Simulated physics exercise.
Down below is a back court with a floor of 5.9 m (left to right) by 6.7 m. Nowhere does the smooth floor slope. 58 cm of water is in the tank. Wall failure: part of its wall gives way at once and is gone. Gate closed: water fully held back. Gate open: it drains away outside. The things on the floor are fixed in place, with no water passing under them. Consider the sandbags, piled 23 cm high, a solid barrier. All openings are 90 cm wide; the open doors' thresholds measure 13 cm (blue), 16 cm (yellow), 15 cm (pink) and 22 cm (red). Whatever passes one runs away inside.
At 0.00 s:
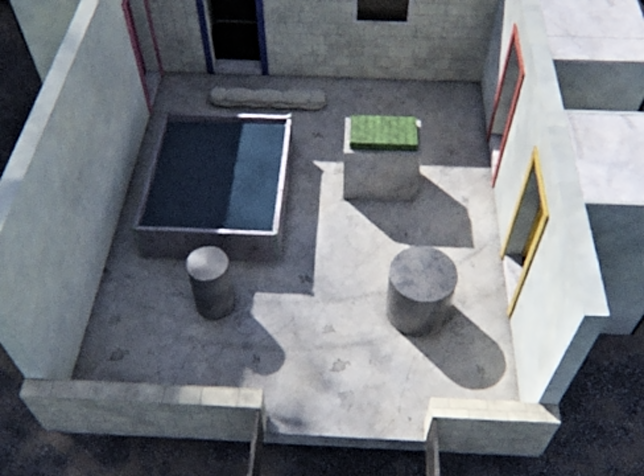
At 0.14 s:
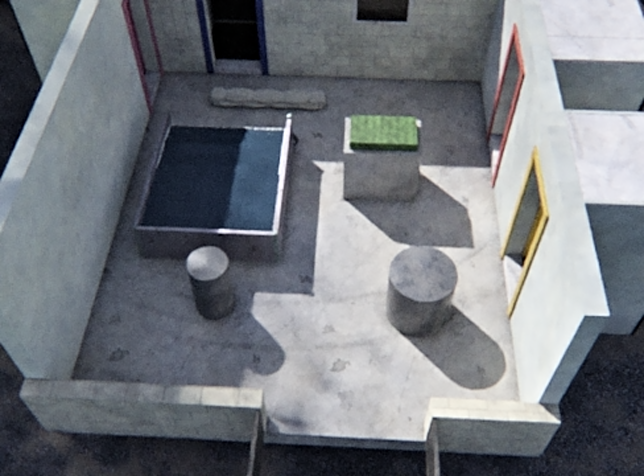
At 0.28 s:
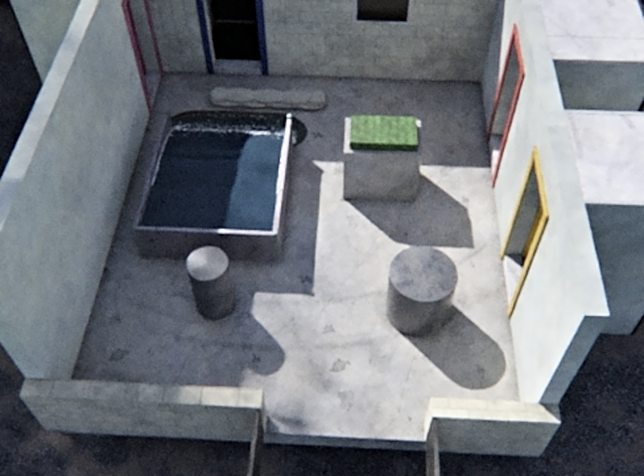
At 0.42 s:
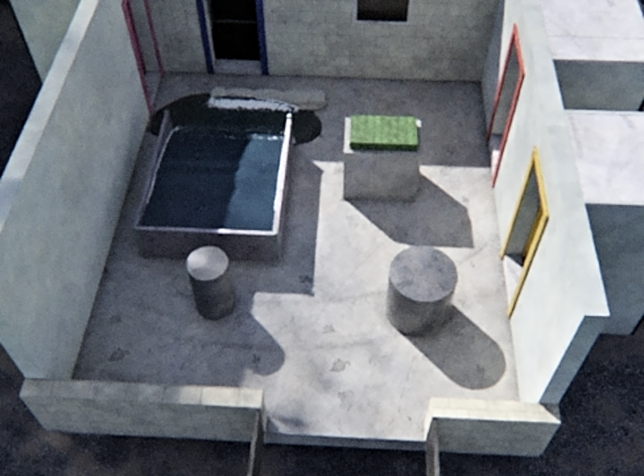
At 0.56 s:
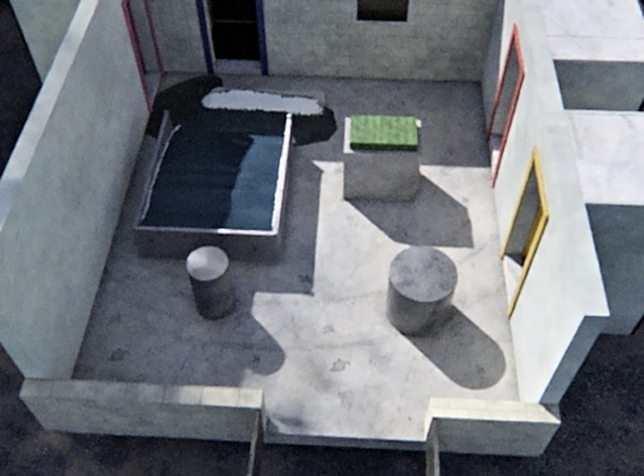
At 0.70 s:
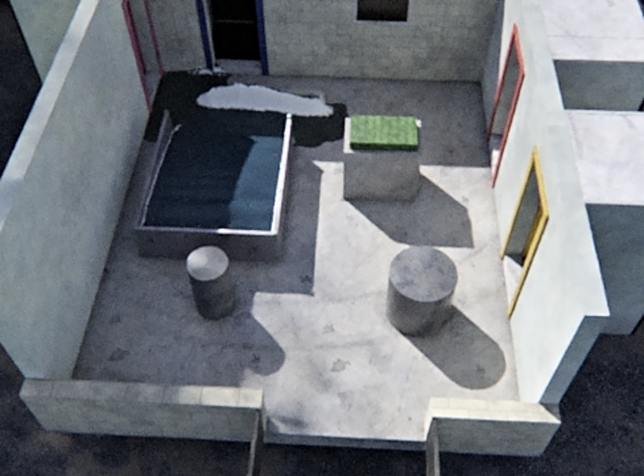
A walled courtyard held a square tank of dark water, two round pillars and a green-topped block; water poured out the tank's far side and spread across the floor behind it, around the sandbags.
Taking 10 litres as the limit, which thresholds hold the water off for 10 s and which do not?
One by one: The blue door lets in more than the cap; the yellow door lets in less than the cap; the pink door lets in more than the cap; the red door lets in less than the cap.
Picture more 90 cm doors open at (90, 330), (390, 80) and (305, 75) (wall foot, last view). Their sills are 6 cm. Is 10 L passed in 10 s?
Note, doorways in listed order: Stays short, goes beyond, goes beyond.
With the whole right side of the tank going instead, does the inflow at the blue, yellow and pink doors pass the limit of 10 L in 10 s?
So blue stays lower, yellow tops it, pink stays lower.
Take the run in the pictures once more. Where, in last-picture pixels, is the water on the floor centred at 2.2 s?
Near (244, 143).
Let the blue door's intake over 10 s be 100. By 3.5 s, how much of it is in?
Roughly 75%.
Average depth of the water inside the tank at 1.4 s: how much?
I'd put the average depth near 34 cm.
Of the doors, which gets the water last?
That would be the yellow door, last of all.
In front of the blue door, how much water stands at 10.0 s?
I'd say close to 7.0 cm.
After 1.4 s water covers 20 % of the floor and is deepest (42 cm) near (243, 114); blue door 18 cm at the sill, 1 L in, yellow door not reached, pink door 29 cm at the sill, 6 L in, red door not reached.
After 2.2 s water covers 35 % of the floor and is deepest (37 cm) near (154, 104); blue door 21 cm at the sill, 12 L in, yellow door not reached, pink door 37 cm at the sill, 92 L in, red door 1 cm at the sill, 0 L in.
After 3.5 s water covers 40 % of the floor and is deepest (27 cm) near (160, 85); blue door 17 cm at the sill, 33 L in, yellow door not reached, pink door 26 cm at the sill, 218 L in, red door 18 cm at the sill, 0 L in.
After 6.0 s water covers 65 % of the floor and is deepest (18 cm) near (474, 82); blue door 11 cm at the sill, 44 L in, yellow door 5 cm at the sill, 0 L in, pink door 12 cm at the sill, 253 L in, red door 13 cm at the sill, 0 L in.
After 10.0 s water covers 95 % of the floor and is deepest (10 cm) near (497, 400); blue door 7 cm at the sill, 45 L in, yellow door 6 cm at the sill, 0 L in, pink door 9 cm at the sill, 253 L in, red door 8 cm at the sill, 0 L in.
